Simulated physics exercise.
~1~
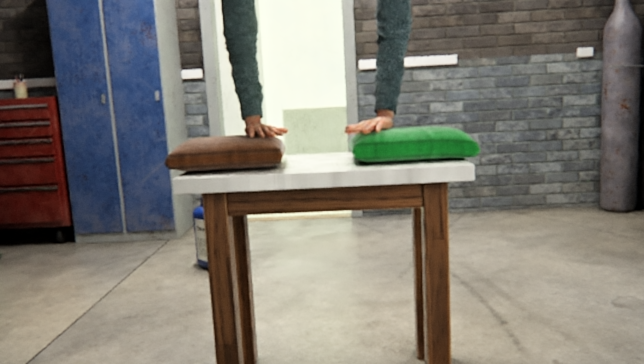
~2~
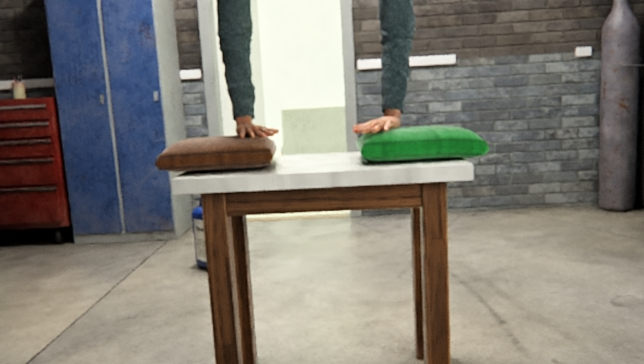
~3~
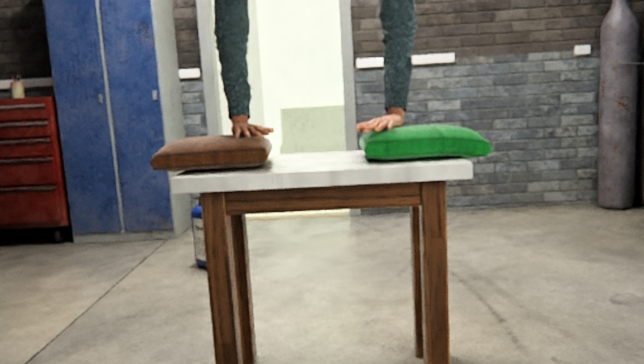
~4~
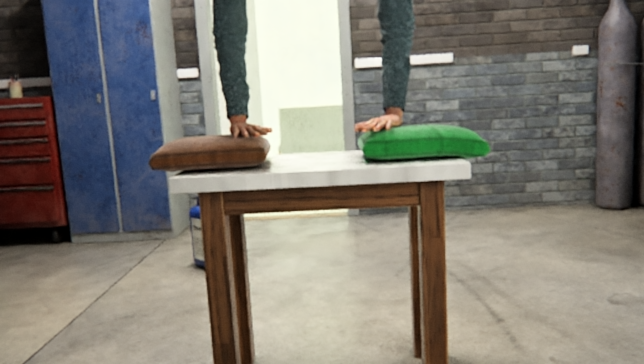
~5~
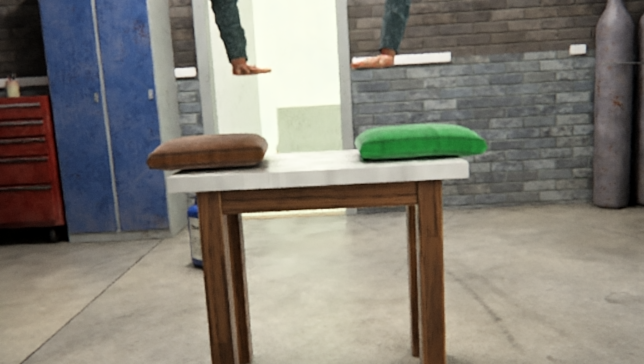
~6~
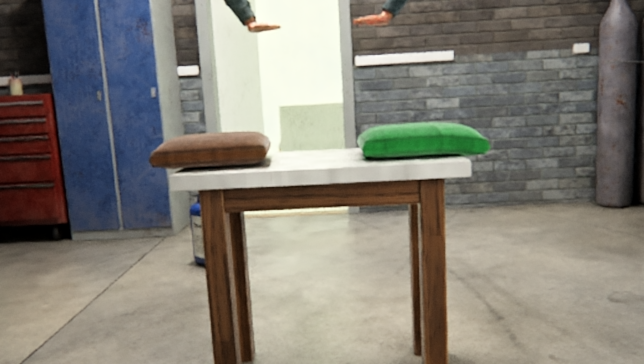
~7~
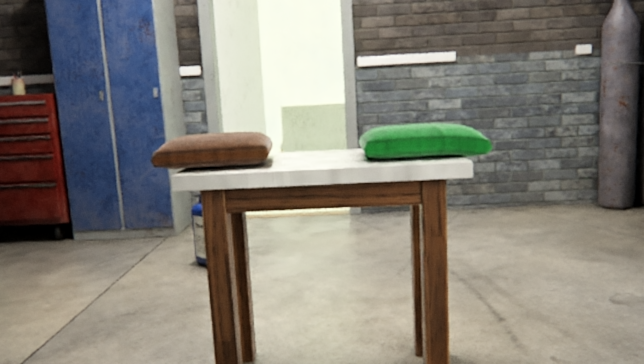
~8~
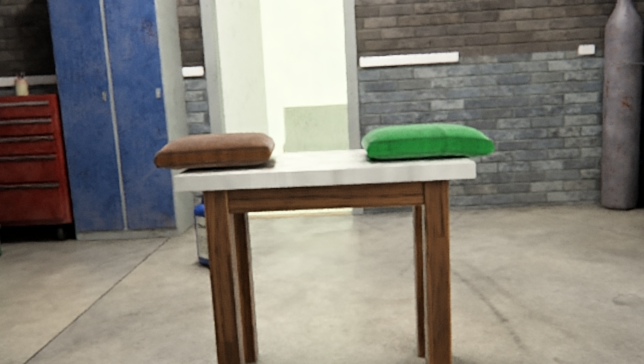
Two hands pressing on a brown cushion and a green pillow slid them slightly outward over opposite ends of a small table, then let go and lifted out of view, leaving both resting on top with their edges sticking out.
